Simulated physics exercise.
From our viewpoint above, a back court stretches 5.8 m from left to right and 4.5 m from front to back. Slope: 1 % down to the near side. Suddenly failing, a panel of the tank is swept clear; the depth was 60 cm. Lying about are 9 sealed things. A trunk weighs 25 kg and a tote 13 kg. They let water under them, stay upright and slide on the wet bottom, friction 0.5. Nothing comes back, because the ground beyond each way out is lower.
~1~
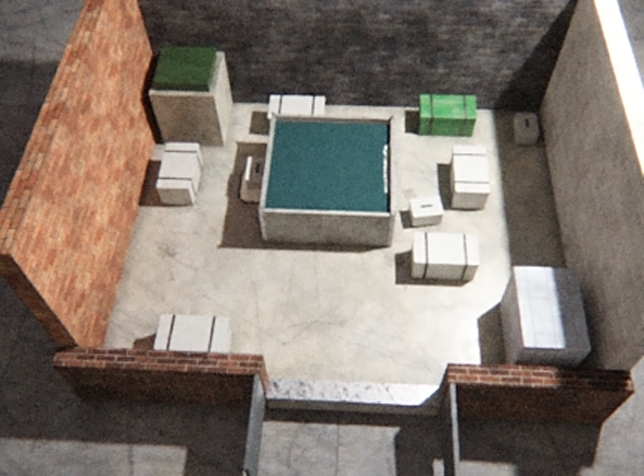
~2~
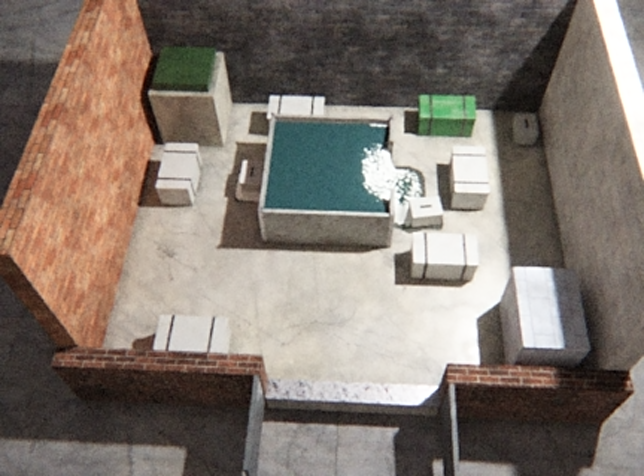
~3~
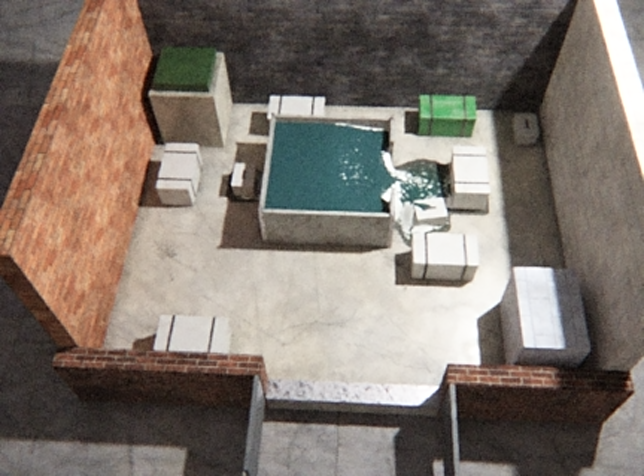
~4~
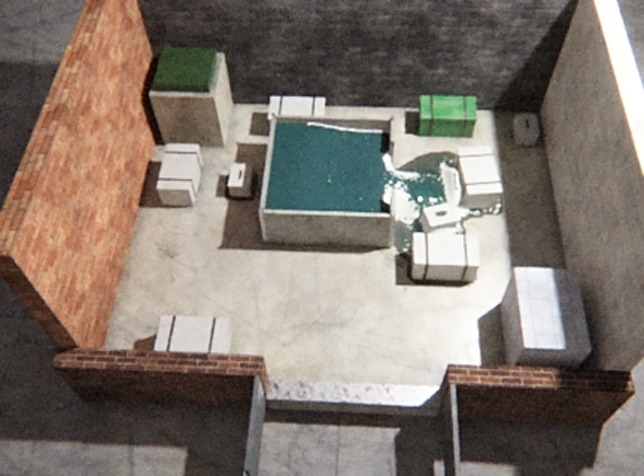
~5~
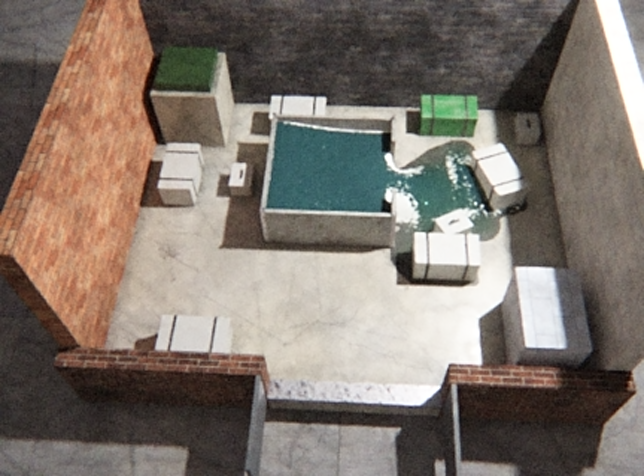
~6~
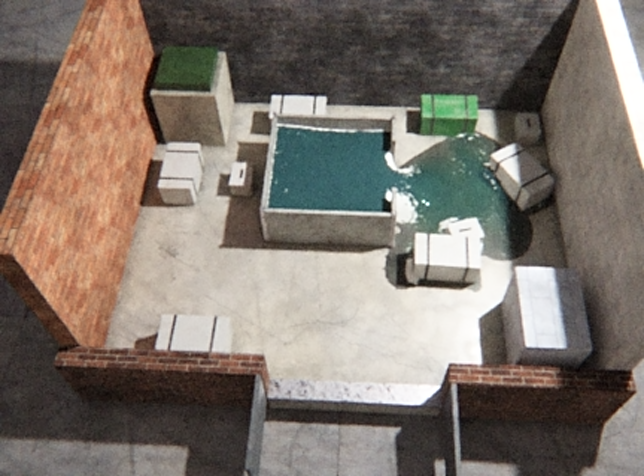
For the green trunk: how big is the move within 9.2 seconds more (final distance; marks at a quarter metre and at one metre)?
The move is big.
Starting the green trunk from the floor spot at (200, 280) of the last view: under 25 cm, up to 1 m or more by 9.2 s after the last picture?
In the end it keeps its place.
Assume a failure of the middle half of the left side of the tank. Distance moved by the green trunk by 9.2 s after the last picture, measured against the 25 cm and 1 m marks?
Outcome for the green trunk: No real movement.
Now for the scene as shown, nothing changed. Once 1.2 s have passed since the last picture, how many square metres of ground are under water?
My estimate is roughly 9.5 m2.
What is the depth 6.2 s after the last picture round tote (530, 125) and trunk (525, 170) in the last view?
Close to 10 and 7 centimetres.
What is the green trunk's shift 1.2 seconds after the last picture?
Around 0 cm from the start by that time.
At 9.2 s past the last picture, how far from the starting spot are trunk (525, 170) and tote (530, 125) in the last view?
The first ends 80 cm from its start, the second 300 cm.
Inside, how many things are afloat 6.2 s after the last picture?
I get 2.
Then, 1.2 s after the last picture the green trunk is near (450, 106), 0.0 m from its start, aground; 0 of 9 are out; 3 afloat.
Then, 3.8 s after the last picture the green trunk is near (340, 113), 1.6 m from its start, afloat; 0 of 9 are out; 2 afloat.
Then, 6.2 s after the last picture the green trunk is near (312, 110), 2.0 m from its start, afloat; 0 of 9 are out; 2 afloat.
Then, 9.2 s after the last picture the green trunk is near (275, 95), 2.6 m from its start, afloat; 0 of 9 are out; 2 afloat.
